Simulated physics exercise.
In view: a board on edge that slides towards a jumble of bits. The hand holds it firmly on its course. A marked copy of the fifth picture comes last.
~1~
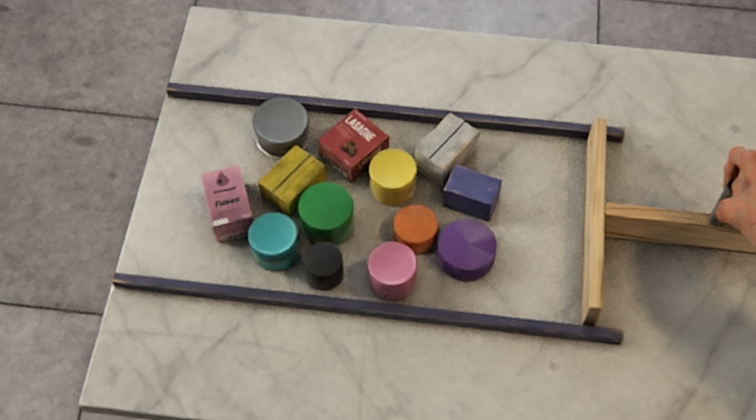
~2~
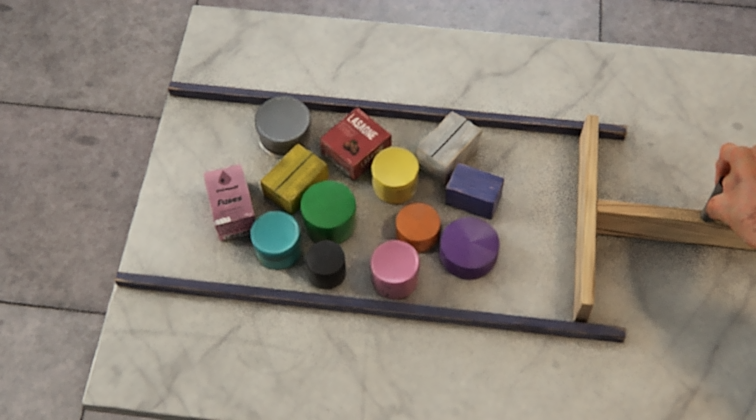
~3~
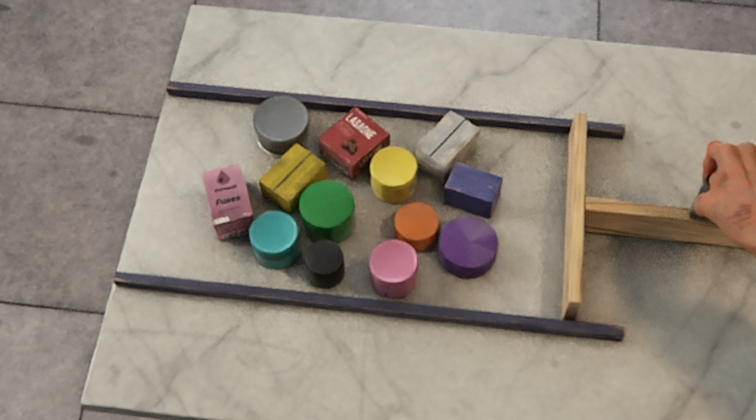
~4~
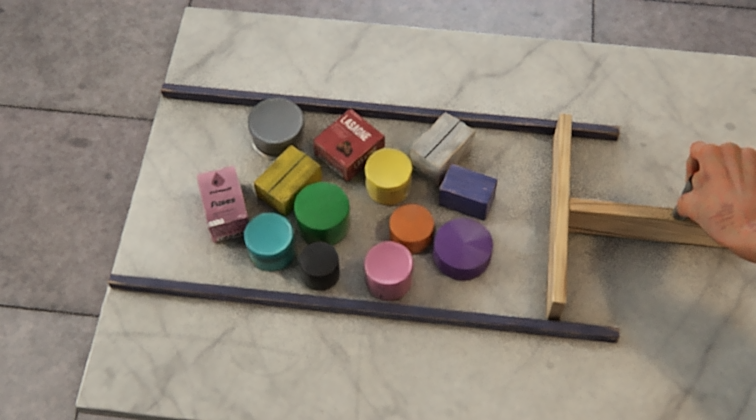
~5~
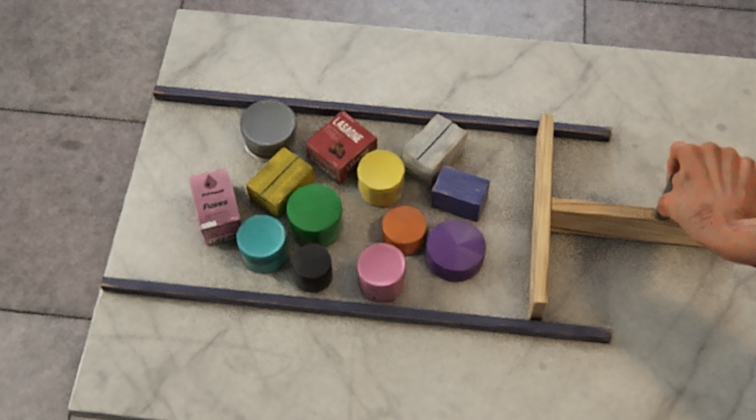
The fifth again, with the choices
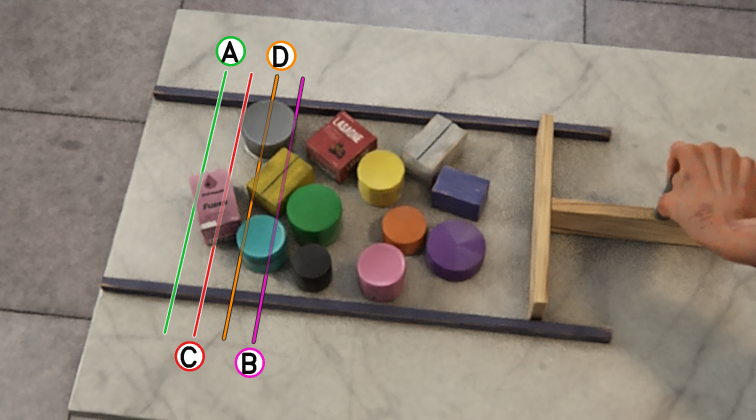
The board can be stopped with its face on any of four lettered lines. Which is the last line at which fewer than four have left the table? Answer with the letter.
At D, and not beyond.
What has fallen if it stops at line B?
It is the pink box.
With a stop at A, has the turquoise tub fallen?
By then, yes.
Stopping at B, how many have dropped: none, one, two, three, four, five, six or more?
One.
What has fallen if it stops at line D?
The pink box.
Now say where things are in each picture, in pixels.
Red box (353, 145); turquoise tub (274, 242); black tin (324, 266), in the first picture.
Board (591, 204); blue block (474, 192), in the second picture.
Board (578, 202); yellow tub (394, 176), in the third picture.
Board (563, 203); green pot (323, 214), in the fourth picture.
Board (545, 203); pink box (216, 207); grey tin (269, 131); yellow box (281, 183), in the fifth picture.
On the marked copy, A at (198, 193); B at (280, 201); C at (225, 195); D at (253, 198).
Following D. Soon after the start, board (438, 193); pink jar (365, 278); red box (335, 143).
Later, board (333, 183); pink box (162, 211); grey tin (221, 125).
In the end, board (254, 175); pink box over the edge; grey tin (147, 118); one fallen.
As for the rest, A drops seven; B is within the limit but short; C drops four.
